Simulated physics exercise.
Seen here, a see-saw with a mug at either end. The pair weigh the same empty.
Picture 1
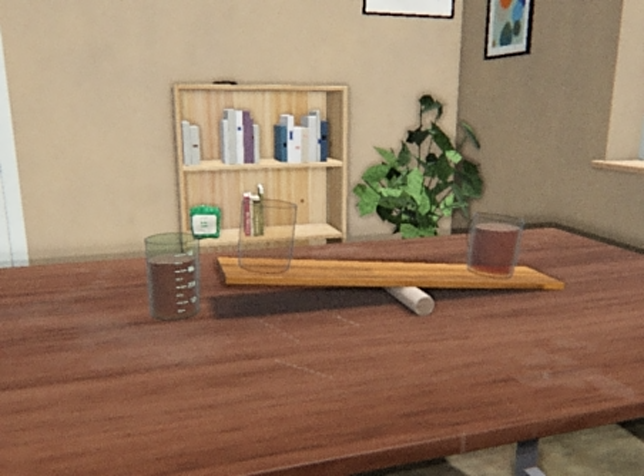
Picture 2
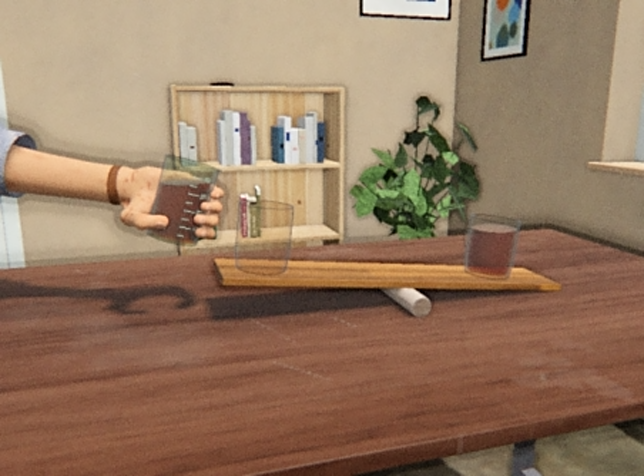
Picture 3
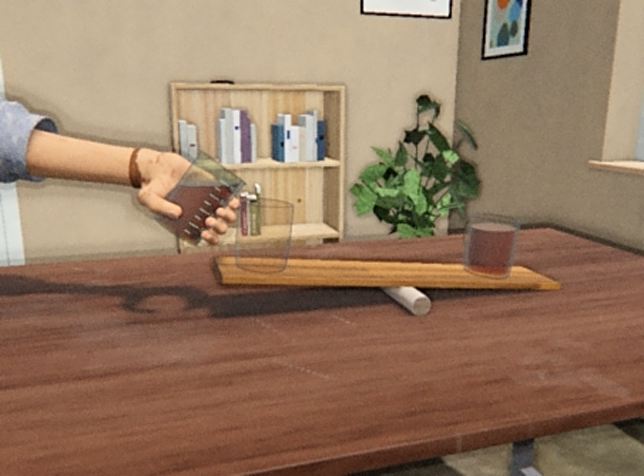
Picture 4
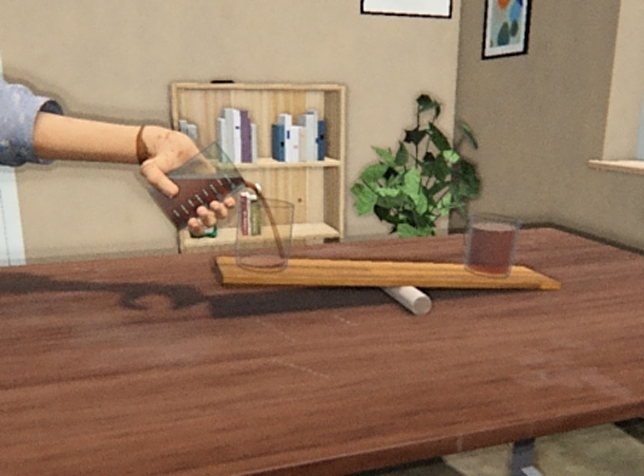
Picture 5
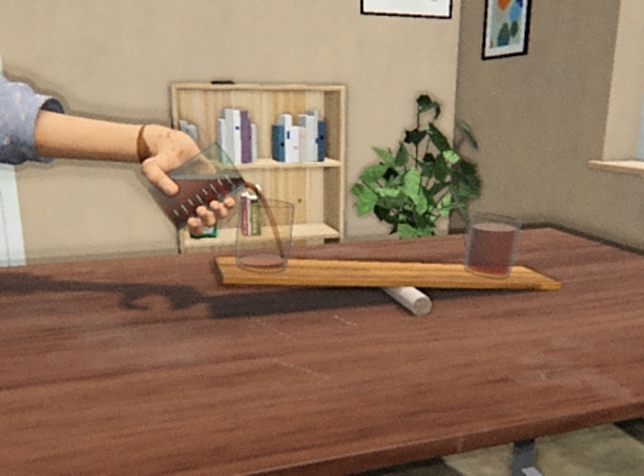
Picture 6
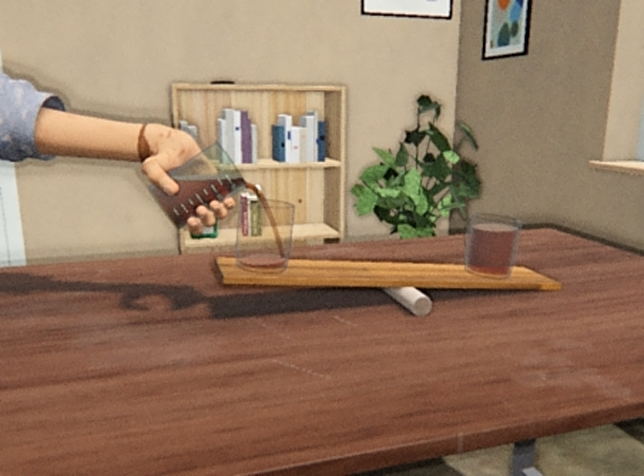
A hand lifts a beaker and pours dark liquid into the left container on the see-saw.
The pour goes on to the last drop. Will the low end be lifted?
The plank goes down on that side.
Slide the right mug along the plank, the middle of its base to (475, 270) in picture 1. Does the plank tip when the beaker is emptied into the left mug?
My call: Swings across.
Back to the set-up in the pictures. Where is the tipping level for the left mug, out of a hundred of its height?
Close to 50 %.
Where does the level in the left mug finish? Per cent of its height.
Near 80 in a hundred.
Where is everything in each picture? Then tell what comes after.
All is still; beaker (173, 275) about three quarters full; left mug (267, 233) empty, raised; right mug (494, 243) about three quarters full, on the low side, in the first picture.
The hand lifts the beaker; rolling pin (419, 306); left mug (264, 234) empty, in the second picture.
The beaker is brought over; beaker (200, 198) tipped 40° with all of its load; left mug (264, 233) empty, in the third picture.
A stream runs into the left mug; rolling pin (419, 304); left mug nearly empty, surface at (262, 260); right mug about three quarters full, surface at (494, 227), in the fourth picture.
A stream runs into the left mug; beaker (198, 185) tipped 55° with nearly all of its load; left mug (264, 233) nearly empty, in the fifth picture.
A stream runs into the left mug; rolling pin (419, 305); left mug nearly empty, surface at (262, 259); right mug about three quarters full, surface at (495, 227), in the sixth picture.
Soon after, the left mug is about half full; the plank leans as before.
Later, the left mug is about two thirds full; the plank has swung over, and that end is down.
In the end, the left mug is about three quarters full; the plank has swung over, and that end is down.
